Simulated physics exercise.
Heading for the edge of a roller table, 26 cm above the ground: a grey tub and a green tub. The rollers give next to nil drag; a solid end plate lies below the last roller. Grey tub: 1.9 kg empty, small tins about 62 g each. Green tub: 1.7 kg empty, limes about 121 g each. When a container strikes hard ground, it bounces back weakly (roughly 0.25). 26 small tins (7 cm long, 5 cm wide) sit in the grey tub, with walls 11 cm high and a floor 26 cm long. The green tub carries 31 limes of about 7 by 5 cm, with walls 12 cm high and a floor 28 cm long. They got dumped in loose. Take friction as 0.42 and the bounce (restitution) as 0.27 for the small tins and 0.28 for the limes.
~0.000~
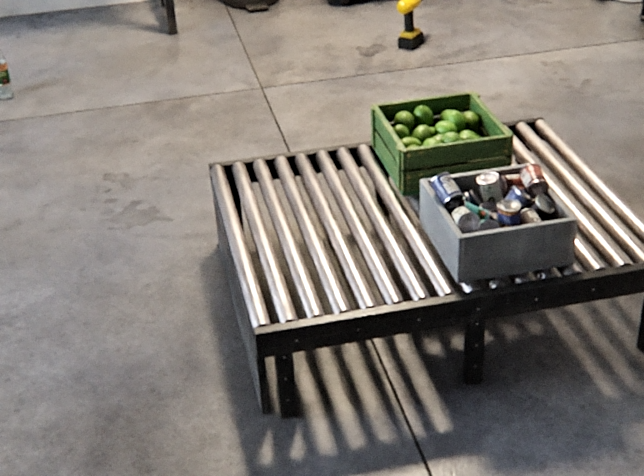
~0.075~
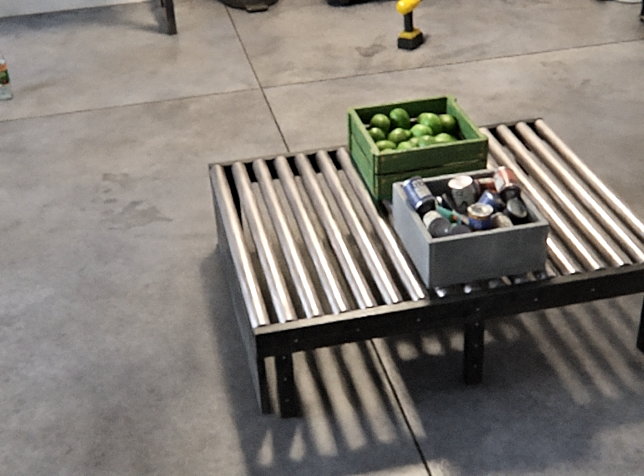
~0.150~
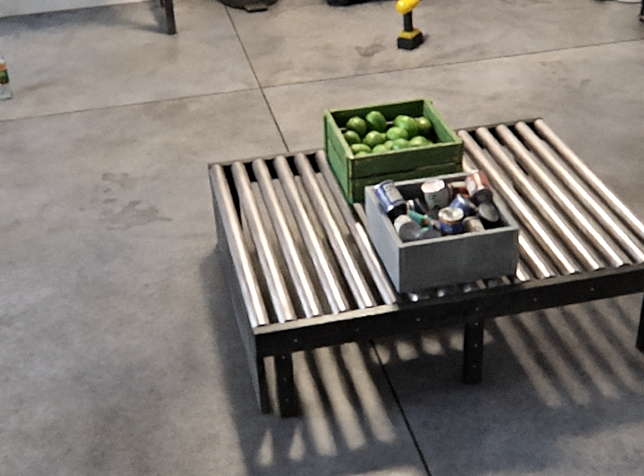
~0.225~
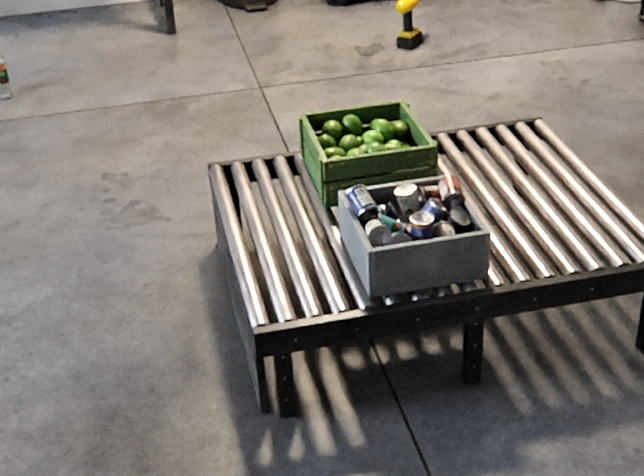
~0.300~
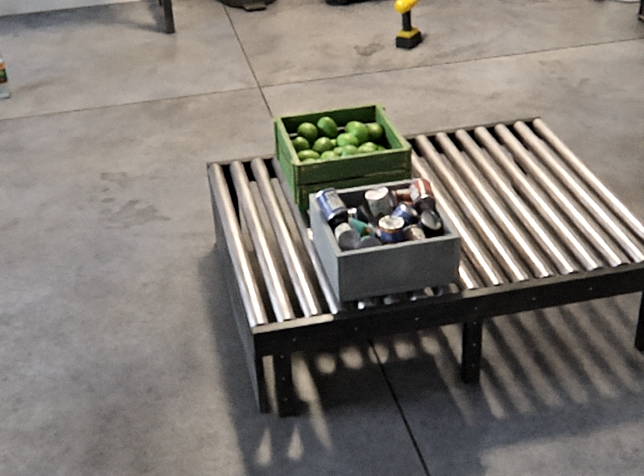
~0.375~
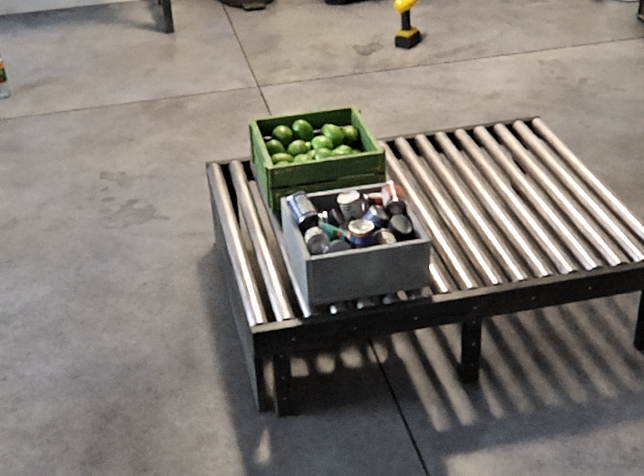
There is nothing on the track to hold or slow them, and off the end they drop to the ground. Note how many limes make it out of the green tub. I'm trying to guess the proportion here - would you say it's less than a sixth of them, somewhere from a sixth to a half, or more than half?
Looks like not even a sixth gets out.
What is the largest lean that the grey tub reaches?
At most some 40°.
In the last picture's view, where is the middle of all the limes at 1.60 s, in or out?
The middle is around (166, 268).
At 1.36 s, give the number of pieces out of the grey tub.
At that moment the grey tub count out stands near 5.
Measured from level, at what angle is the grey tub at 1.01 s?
Tilt: Around 35 degrees.
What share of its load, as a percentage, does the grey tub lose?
Grey tub: 20%.
After 0.48 s, the front runs out over the edge.
After 0.81 s, the grey tub leans 11° with 0 of 26 out and the green tub leans 11° with 0 of 31 out.
After 1.01 s, the grey tub leans 36° with 1 of 26 out and the green tub leans 38° with 0 of 31 out.
After 1.36 s, the grey tub is level with 5 of 26 out and the green tub is level with 0 of 31 out.
When it is over (at 1.60 s), the grey tub is level with 5 of 26 out and the green tub is level with 0 of 31 out. Asked share, 0 of 31, 0 per cent.
